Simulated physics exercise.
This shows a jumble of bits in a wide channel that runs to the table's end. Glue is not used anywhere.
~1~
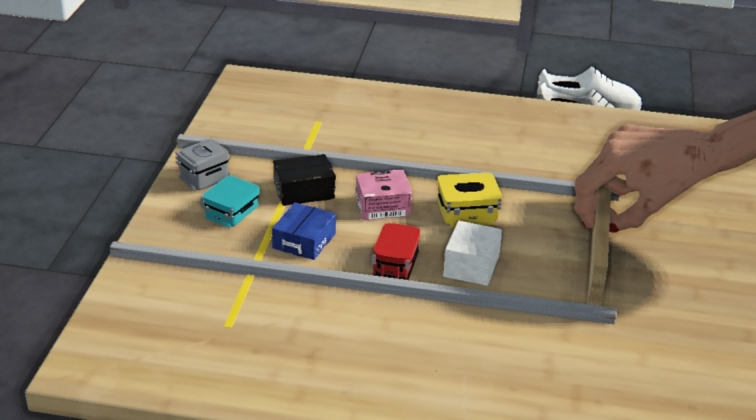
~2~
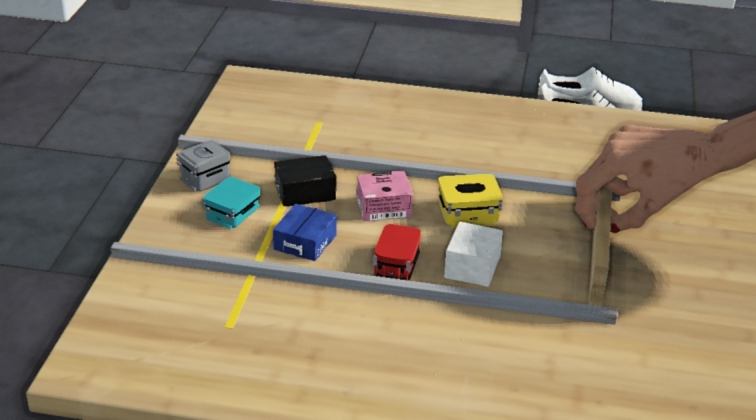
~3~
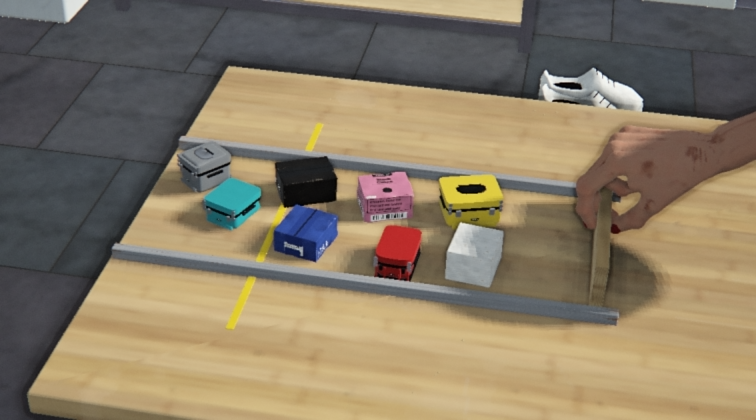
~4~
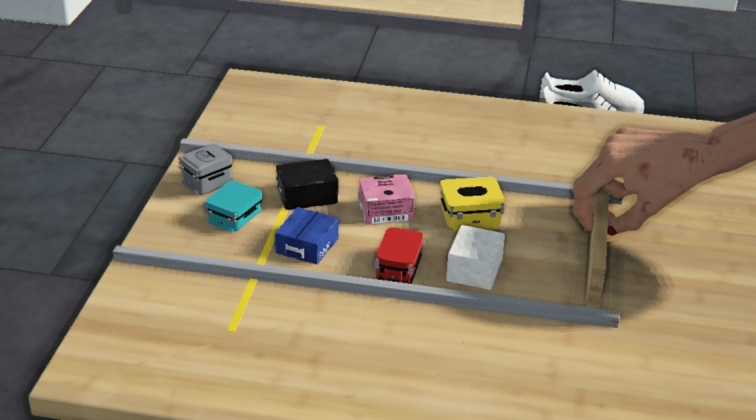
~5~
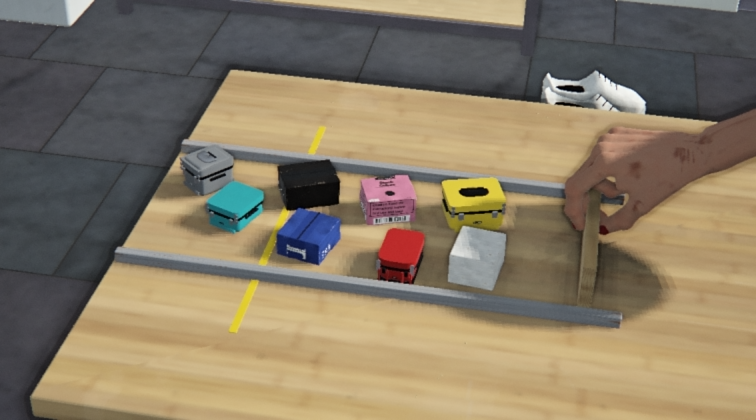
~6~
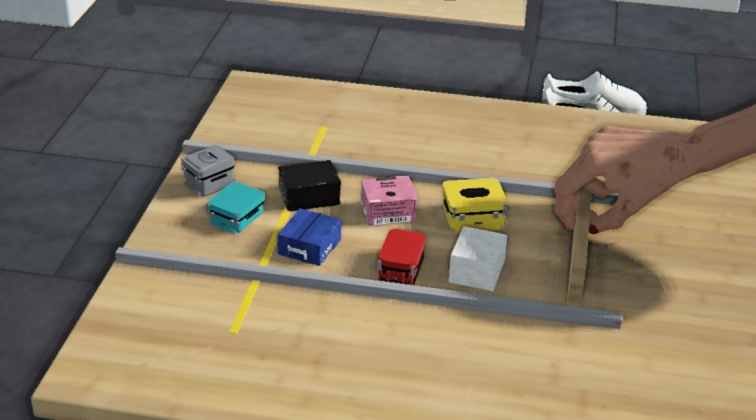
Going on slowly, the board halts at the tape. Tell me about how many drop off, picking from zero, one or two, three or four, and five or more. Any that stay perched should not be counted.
The answer is one or two.
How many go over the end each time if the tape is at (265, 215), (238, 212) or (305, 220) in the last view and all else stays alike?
Counts per try: 3; 4; 1.
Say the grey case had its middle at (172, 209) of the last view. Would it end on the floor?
This time it winds up down.
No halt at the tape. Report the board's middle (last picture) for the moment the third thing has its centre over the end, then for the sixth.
Pixels in order: Roughly (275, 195), roughly (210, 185).
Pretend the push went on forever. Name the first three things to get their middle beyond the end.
Listed earliest first, they are the grey case, then the black box, then the turquoise case.
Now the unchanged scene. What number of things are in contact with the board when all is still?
The count comes out at 2.
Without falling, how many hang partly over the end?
The total comes out at 2.
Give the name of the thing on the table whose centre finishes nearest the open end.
The one you want is the black box.
Soon after, none off yet; grey case at rest near (209, 172); turquoise case at rest near (237, 209); black box at rest near (310, 185).
Then, none off yet; grey case moving near (196, 170); turquoise case moving near (228, 206); black box moved about its own width near (250, 171).
At rest, the number that fall off is one or two; fallen, grey case.
